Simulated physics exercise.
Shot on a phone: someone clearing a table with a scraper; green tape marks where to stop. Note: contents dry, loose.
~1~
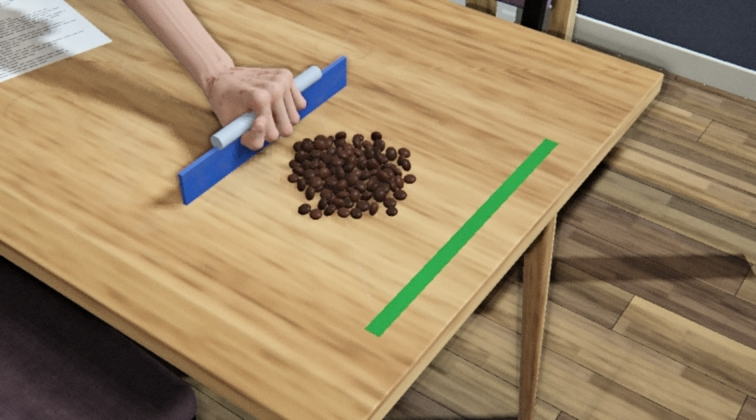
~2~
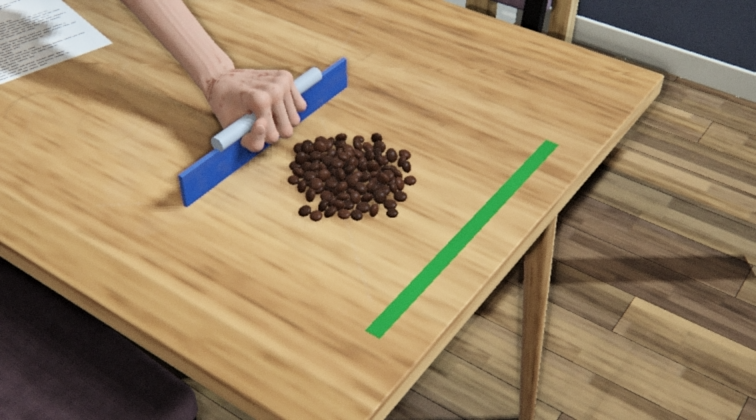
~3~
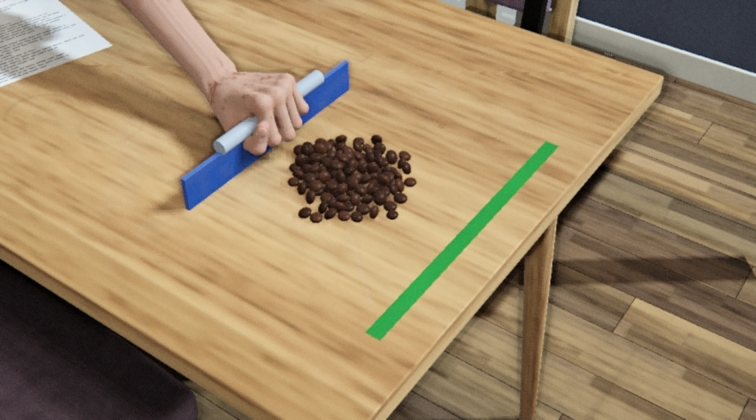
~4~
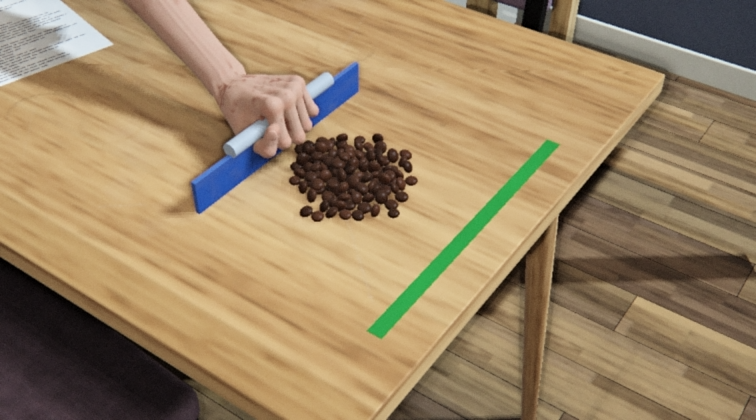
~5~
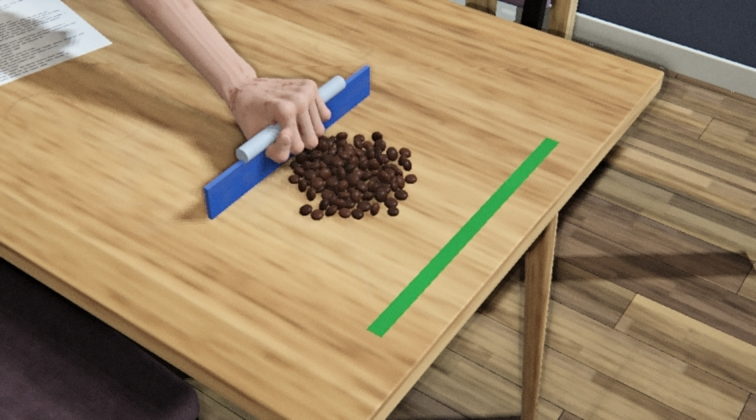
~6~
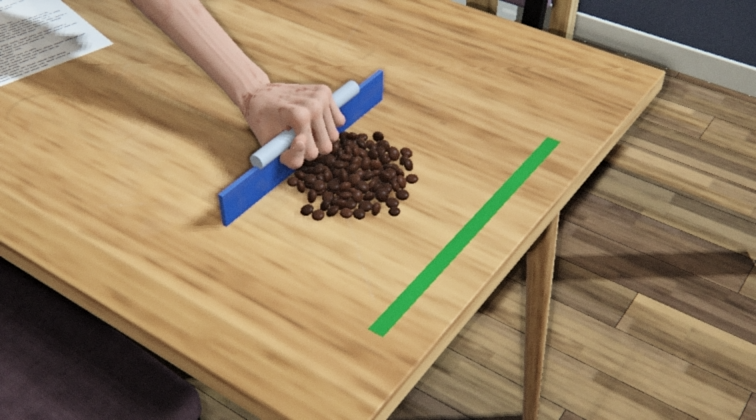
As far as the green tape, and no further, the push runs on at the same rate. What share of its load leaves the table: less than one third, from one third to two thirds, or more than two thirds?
From one third to two thirds.
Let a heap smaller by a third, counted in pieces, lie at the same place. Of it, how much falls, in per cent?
Close to 50 per cent of the heap.
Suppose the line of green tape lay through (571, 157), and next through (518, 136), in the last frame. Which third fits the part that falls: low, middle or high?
Above two thirds, then under a third.
Soon after the last picture, scraper still moving, near (393, 164); heap all on the table, its front near (455, 237).
A little later, scraper stopped at the green tape; heap about a third over the edge.
Later still, scraper stopped at the green tape; heap about two thirds over the edge.
At rest, scraper stopped at the green tape; heap about two thirds over the edge.
